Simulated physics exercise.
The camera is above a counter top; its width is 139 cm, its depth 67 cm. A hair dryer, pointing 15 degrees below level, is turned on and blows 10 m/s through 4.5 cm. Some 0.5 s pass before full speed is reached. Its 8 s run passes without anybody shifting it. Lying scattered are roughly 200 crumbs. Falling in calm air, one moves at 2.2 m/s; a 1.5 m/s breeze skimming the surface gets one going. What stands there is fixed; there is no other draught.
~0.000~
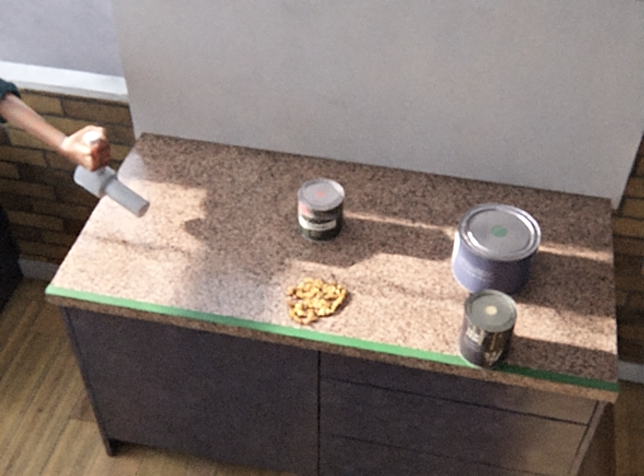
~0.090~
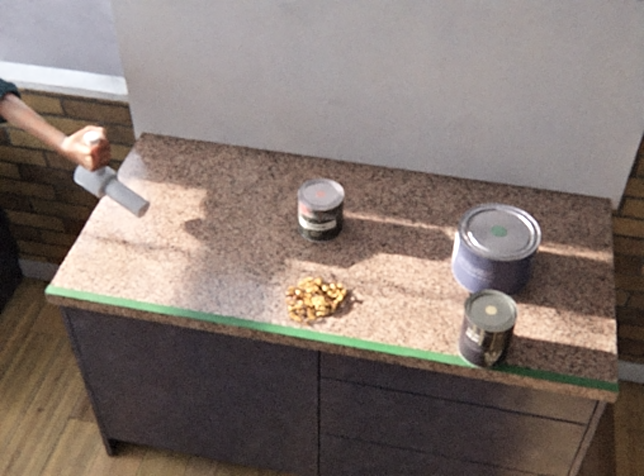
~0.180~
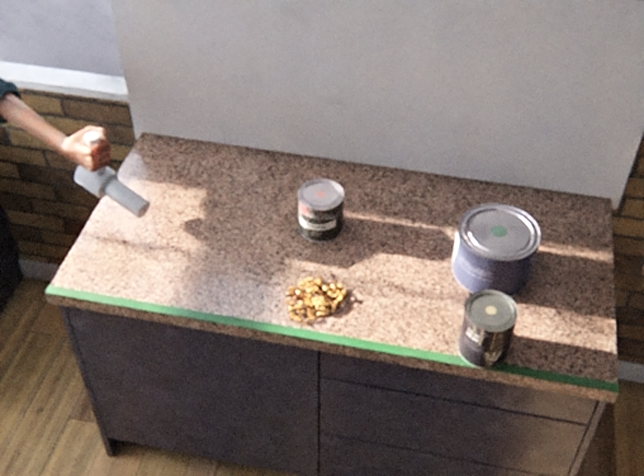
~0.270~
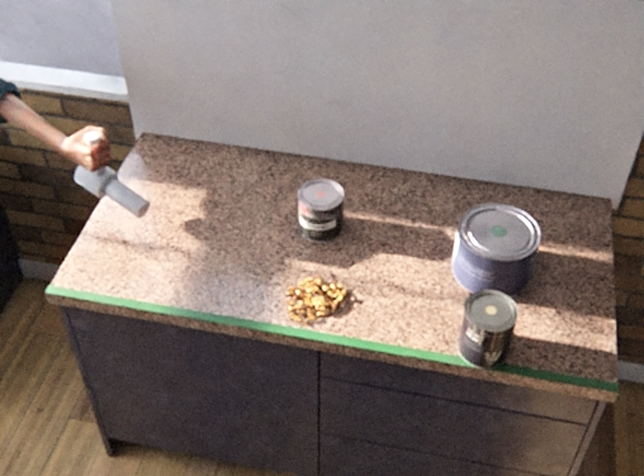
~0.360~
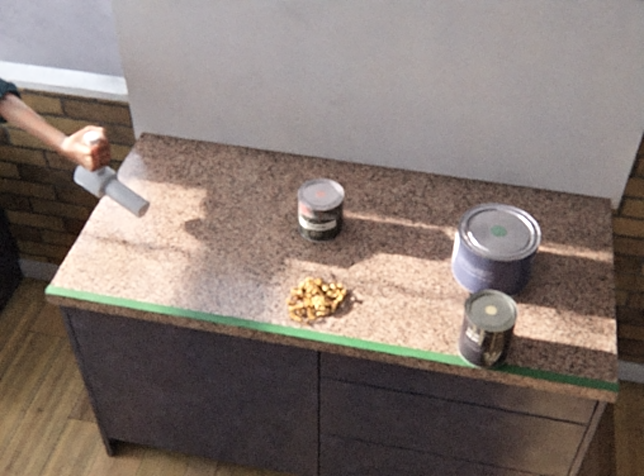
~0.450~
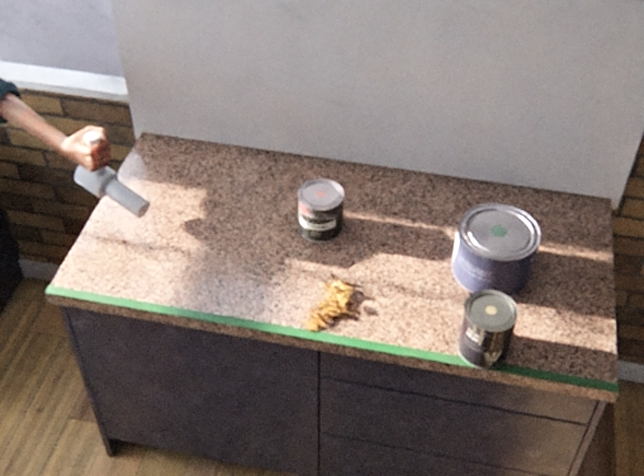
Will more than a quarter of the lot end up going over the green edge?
Yes.
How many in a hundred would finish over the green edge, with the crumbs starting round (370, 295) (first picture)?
Then roughly 15 percent would end up there.
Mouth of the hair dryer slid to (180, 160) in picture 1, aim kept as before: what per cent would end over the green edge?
100 per cent, roughly.
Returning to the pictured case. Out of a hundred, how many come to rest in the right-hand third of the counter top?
Roughly 20 in a hundred.
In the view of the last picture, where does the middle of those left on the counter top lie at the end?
(535, 335).
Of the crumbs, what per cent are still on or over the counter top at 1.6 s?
I'd put it near 30 per cent.
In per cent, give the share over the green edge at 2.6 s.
I'd put it at about 60 percent.
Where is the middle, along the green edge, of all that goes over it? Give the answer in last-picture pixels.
(398, 354).
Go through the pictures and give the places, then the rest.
In the first picture, the middle of the crumbs is near (318, 298), none has stirred yet and the mouth of the hair dryer is at (144, 210).
In the second picture, the middle of the crumbs is near (318, 298), none has stirred yet and the green edge is centred on (317, 340).
In the third picture, the middle of the crumbs is near (318, 298), none has stirred yet, the top of a tin is at (321, 194) and the top of a tin is at (491, 310).
In the fourth picture, the middle of the crumbs is near (318, 298) and none has stirred yet.
In the fifth picture, the middle of the crumbs is near (318, 298) and none has stirred yet.
In the sixth picture, the middle of the crumbs is near (335, 305), the farthest in sight from the hair dryer is at (356, 311) and about 75 % have left their places.
After 1.6 s, 55 % are over the green edge; the middle of those still in play is near (459, 328); 68 % have settled or left.
After 2.6 s, 56 % are over the green edge; the middle of those still in play is near (461, 328); 74 % have settled or left.
After 4.4 s, 58 % are over the green edge; the middle of those still in play is near (523, 332); 81 % have settled or left.
After 8.0 s, at the end, 61 % are over the green edge; the middle of those still in play is near (535, 335).
